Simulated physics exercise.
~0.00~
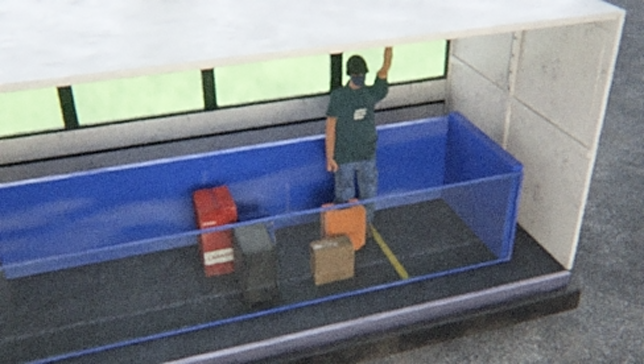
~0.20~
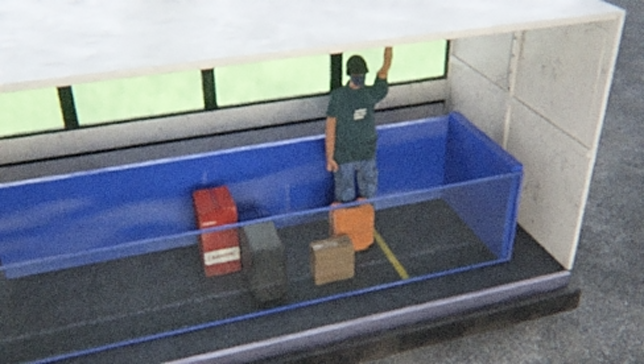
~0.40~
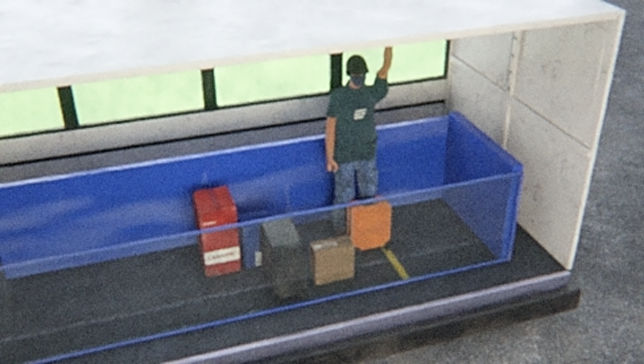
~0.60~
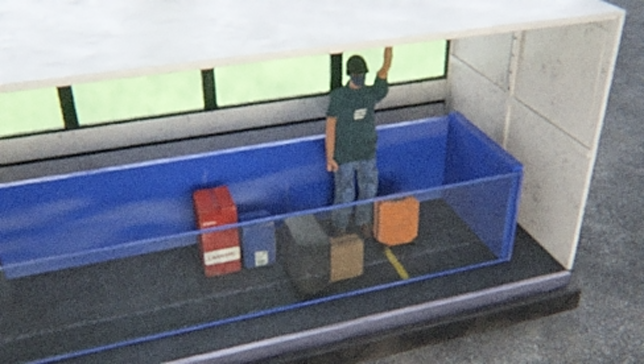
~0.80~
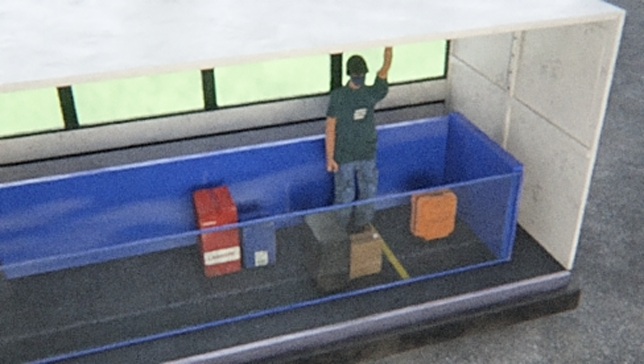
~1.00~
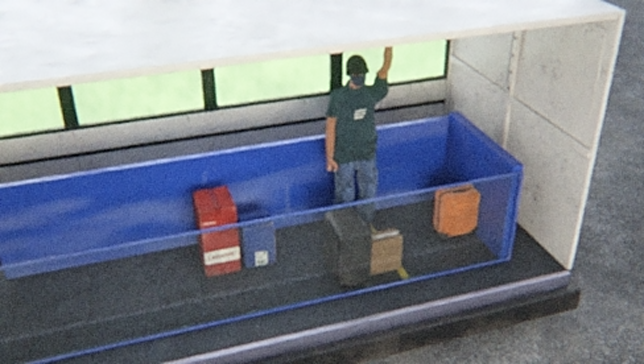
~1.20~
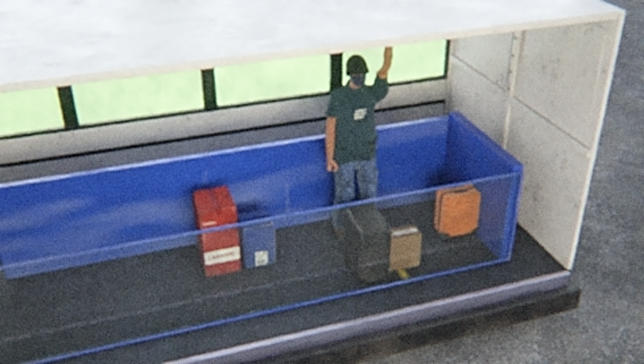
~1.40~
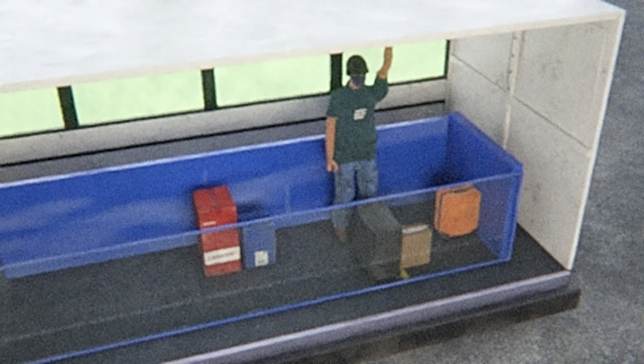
An orange case slid right past a passenger holding the rail, and a black case rolled up to a brown carton before both moved right, the carton crossing the yellow line while the black case stopped short and the red bag stayed put.
